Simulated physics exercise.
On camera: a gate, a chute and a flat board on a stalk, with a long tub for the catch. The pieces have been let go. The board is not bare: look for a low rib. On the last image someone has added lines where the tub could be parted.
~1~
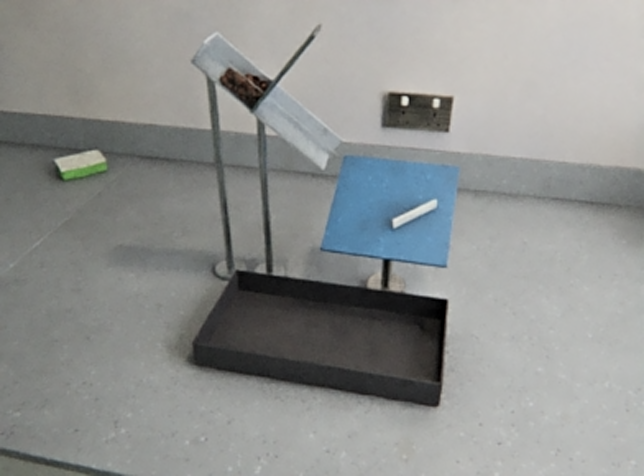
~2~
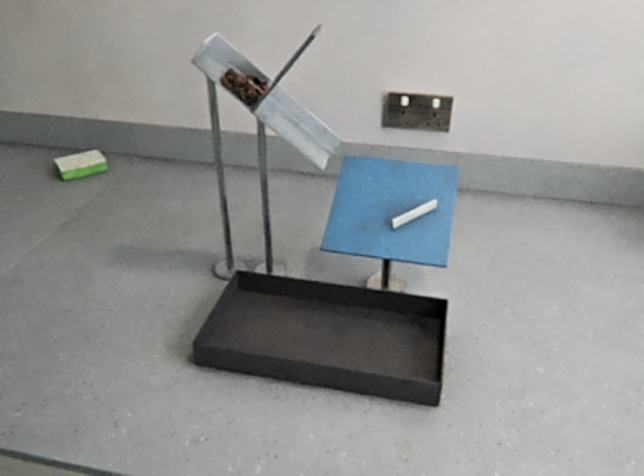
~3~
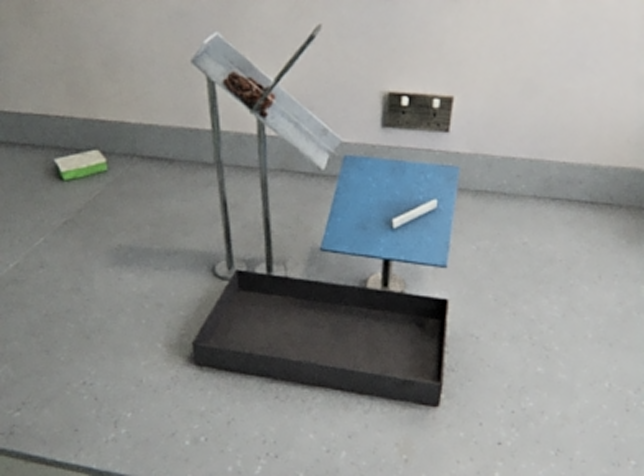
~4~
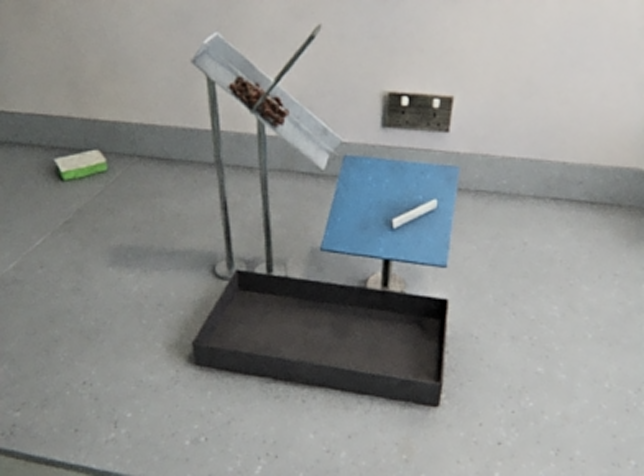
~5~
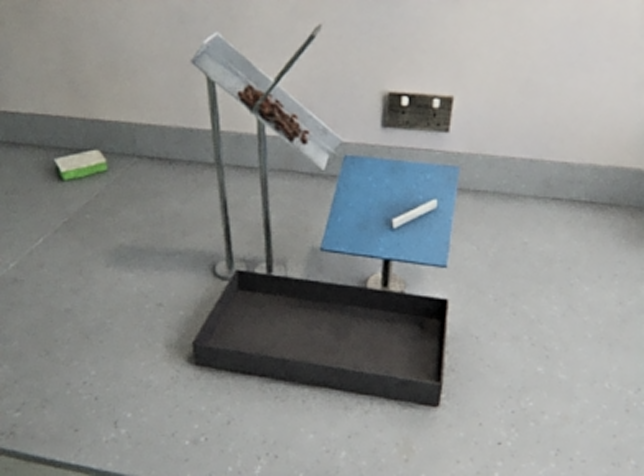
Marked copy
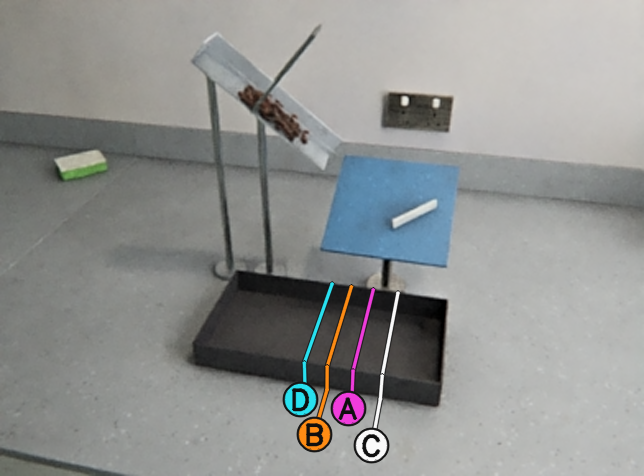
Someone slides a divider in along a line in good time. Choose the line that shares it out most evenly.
Go for A.
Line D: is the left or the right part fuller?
The right side.
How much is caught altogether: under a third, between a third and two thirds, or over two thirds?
It is over two thirds.
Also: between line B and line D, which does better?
B it is.
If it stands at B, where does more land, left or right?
Right.
On the marked copy, line A crosses the front rim at (353, 369); line B crosses the front rim at (327, 365); line C crosses the front rim at (382, 374); line D crosses the front rim at (304, 361).
For line A, of what is caught, close to a third on the left of the divider, close to two thirds on the right.
For line B, of what is caught, a small share on the left of the divider, the bulk on the right.
For line C, of what is caught, the bulk on the left of the divider, close to a quarter on the right.
For line D, of what is caught, only a few on the left of the divider, all but a few on the right.
